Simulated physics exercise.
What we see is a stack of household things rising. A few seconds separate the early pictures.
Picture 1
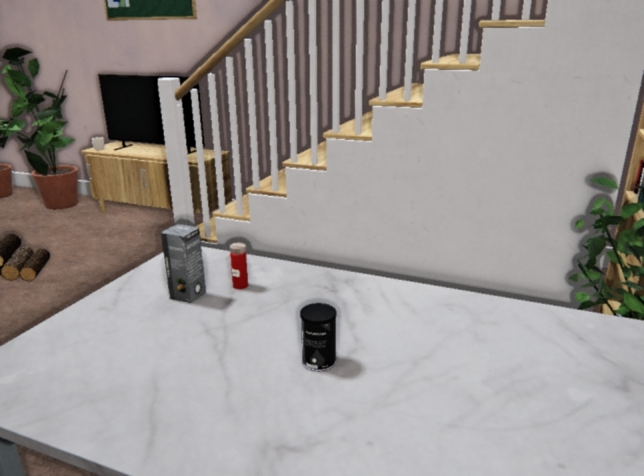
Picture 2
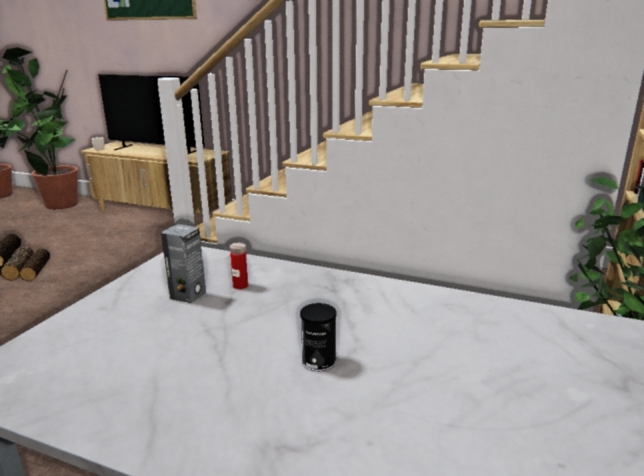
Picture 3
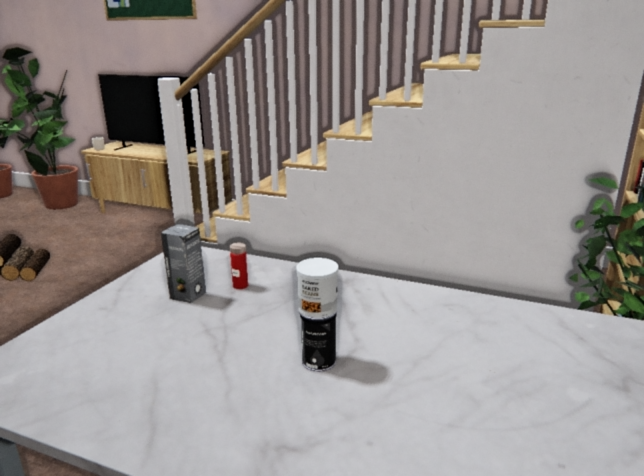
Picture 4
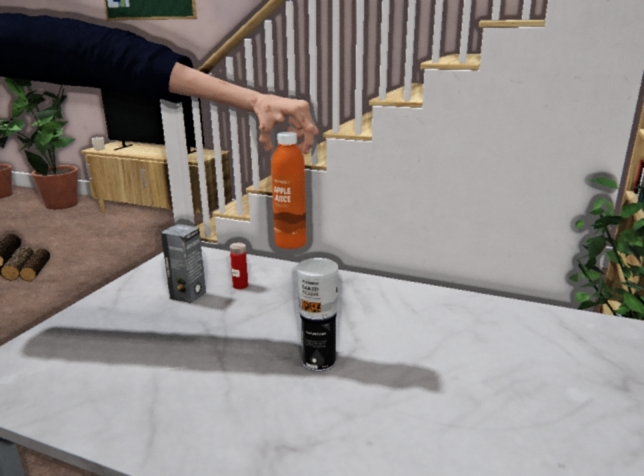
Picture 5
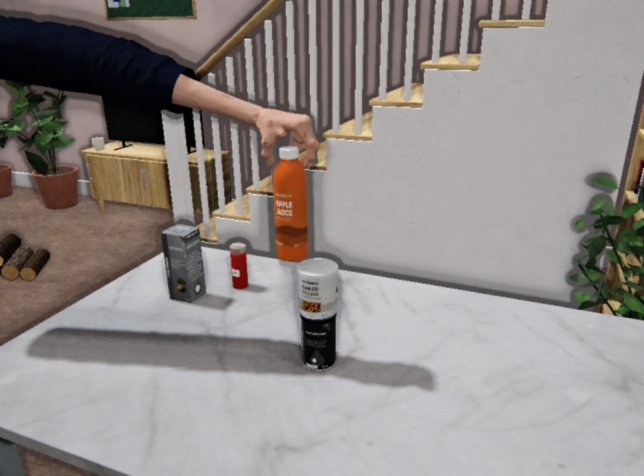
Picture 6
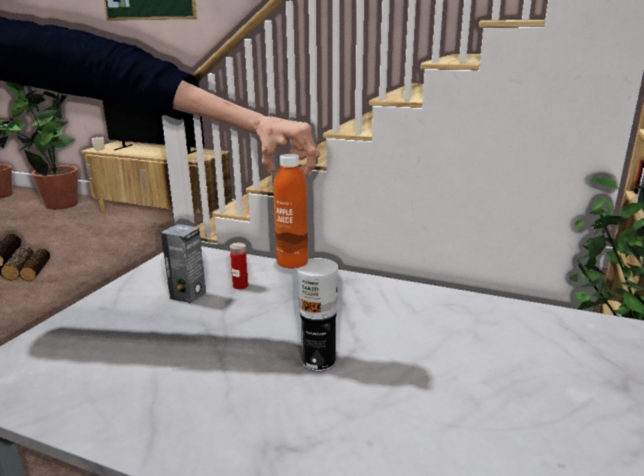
Hand lowering an orange bottle onto the left edge of a white tub, after the tub appears atop a black tin.
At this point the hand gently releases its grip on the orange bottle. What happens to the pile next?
The build does not stay upright.
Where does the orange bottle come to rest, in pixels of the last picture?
Look near (242, 330) in the final picture.
Then, 0.40 s after the last picture, orange bottle now fallen.
Then, 0.50 s after the last picture, things are still on the move.
At rest, fallen, orange bottle; the other 4 in place. Seen from the same camera at the end, orange bottle near (242, 330). The pile gives way.
